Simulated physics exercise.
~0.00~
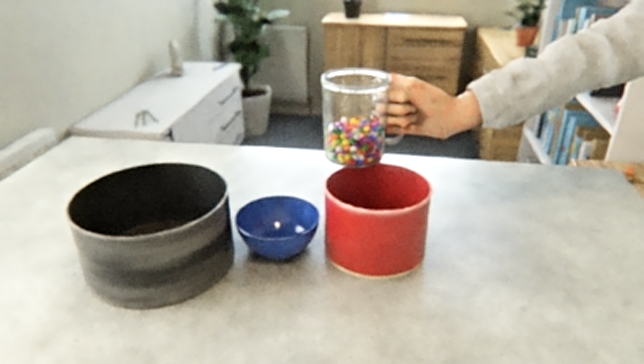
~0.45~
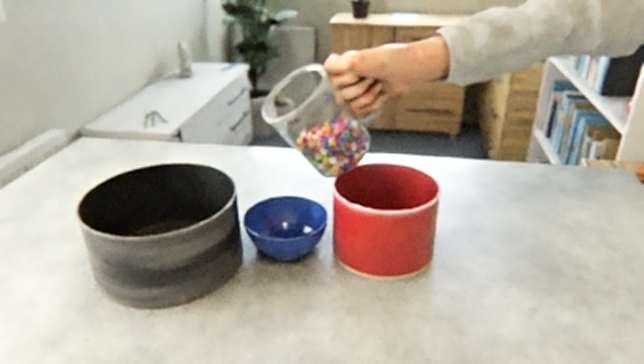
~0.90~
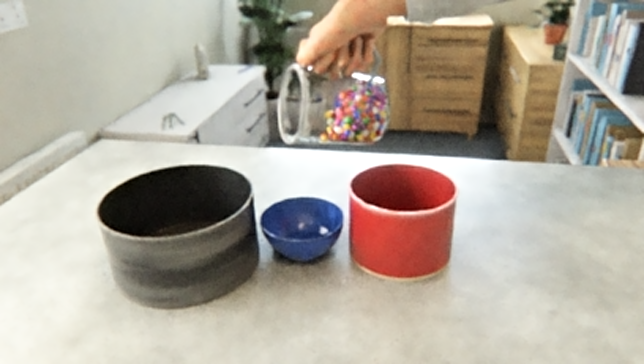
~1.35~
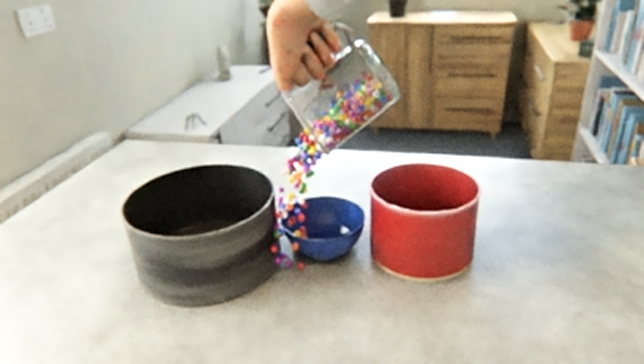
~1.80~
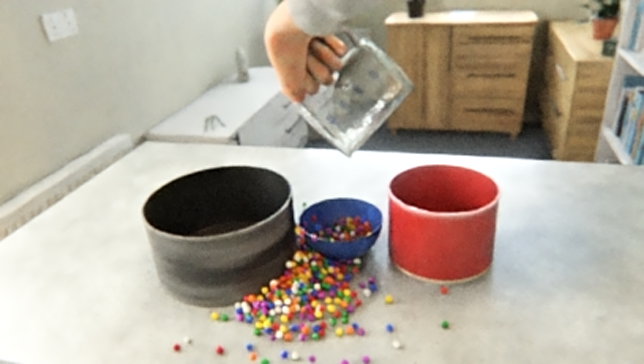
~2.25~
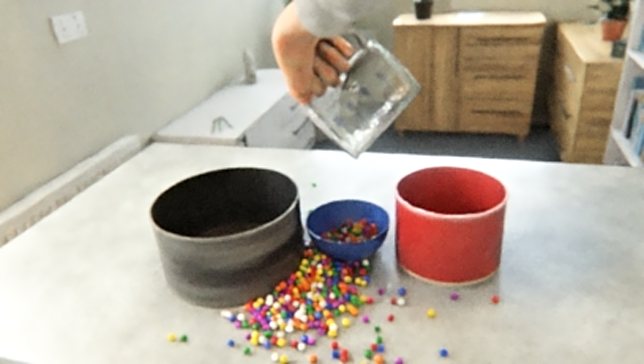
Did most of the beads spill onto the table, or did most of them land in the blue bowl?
Most of the beads spilled onto the table. A smaller share landed in the blue bowl, and the black and red pots caught none.
